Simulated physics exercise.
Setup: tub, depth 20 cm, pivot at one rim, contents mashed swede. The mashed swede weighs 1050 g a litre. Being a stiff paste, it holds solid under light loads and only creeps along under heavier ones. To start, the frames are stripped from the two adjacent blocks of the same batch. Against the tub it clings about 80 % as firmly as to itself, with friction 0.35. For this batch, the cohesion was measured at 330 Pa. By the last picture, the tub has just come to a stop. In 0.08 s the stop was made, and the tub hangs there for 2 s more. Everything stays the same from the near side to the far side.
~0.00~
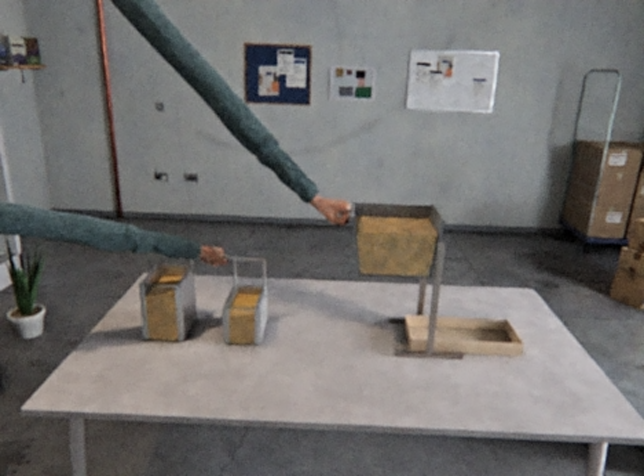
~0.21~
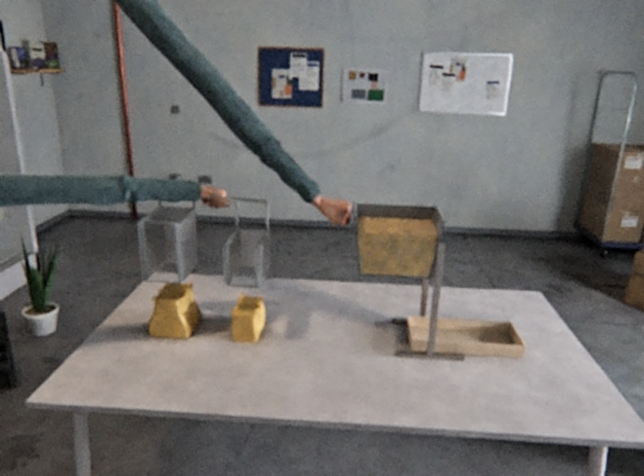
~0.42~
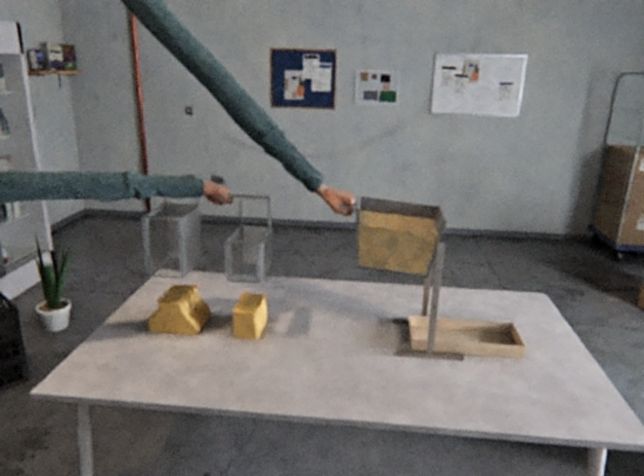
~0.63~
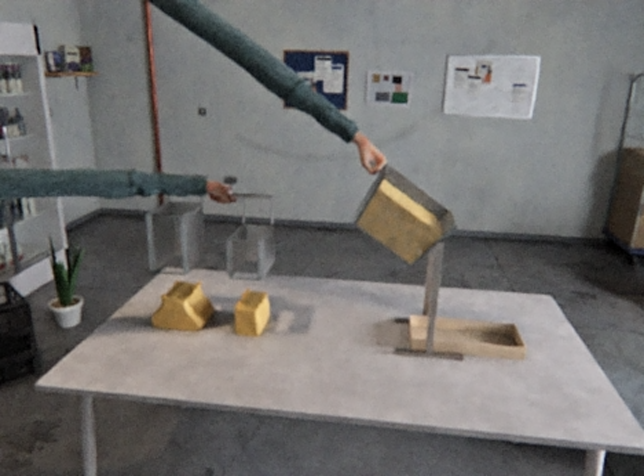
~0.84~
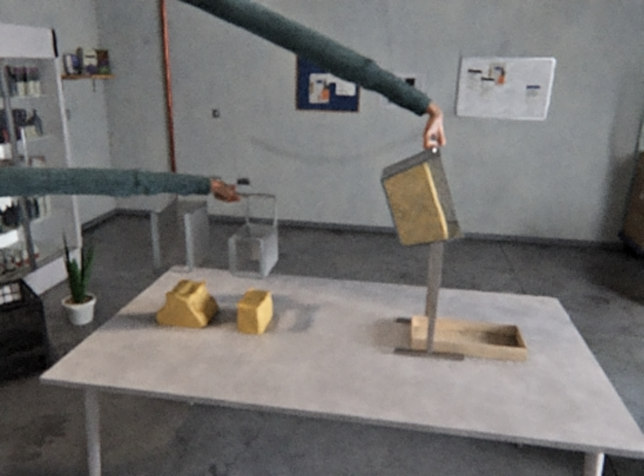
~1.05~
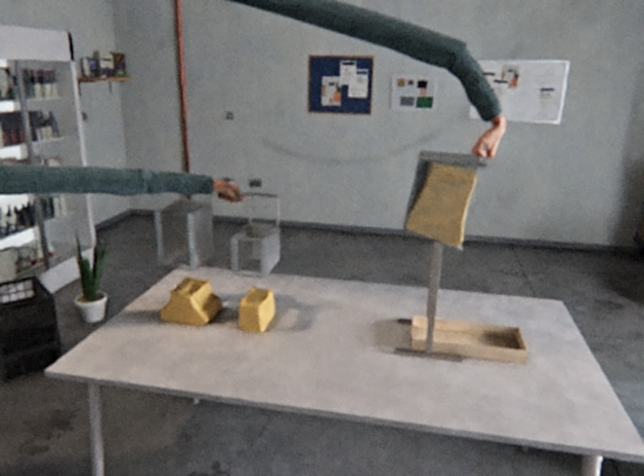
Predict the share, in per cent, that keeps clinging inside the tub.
I would say roughly 0 percent.
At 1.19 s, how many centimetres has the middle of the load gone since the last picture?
10 cm.
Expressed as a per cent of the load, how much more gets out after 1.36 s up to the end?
Around 30 % of the whole load.
After 1.19 s, the tub is at 99 degrees and holds 60 %.
After 1.36 s, the tub is at 99 degrees and holds 28 %.
After 1.53 s, the tub is at 99 degrees and holds 21 %.
After 1.70 s, the tub is at 99 degrees and holds 18 %.
After 3.05 s, at the end, the tub is at 99 degrees and holds 0 %.
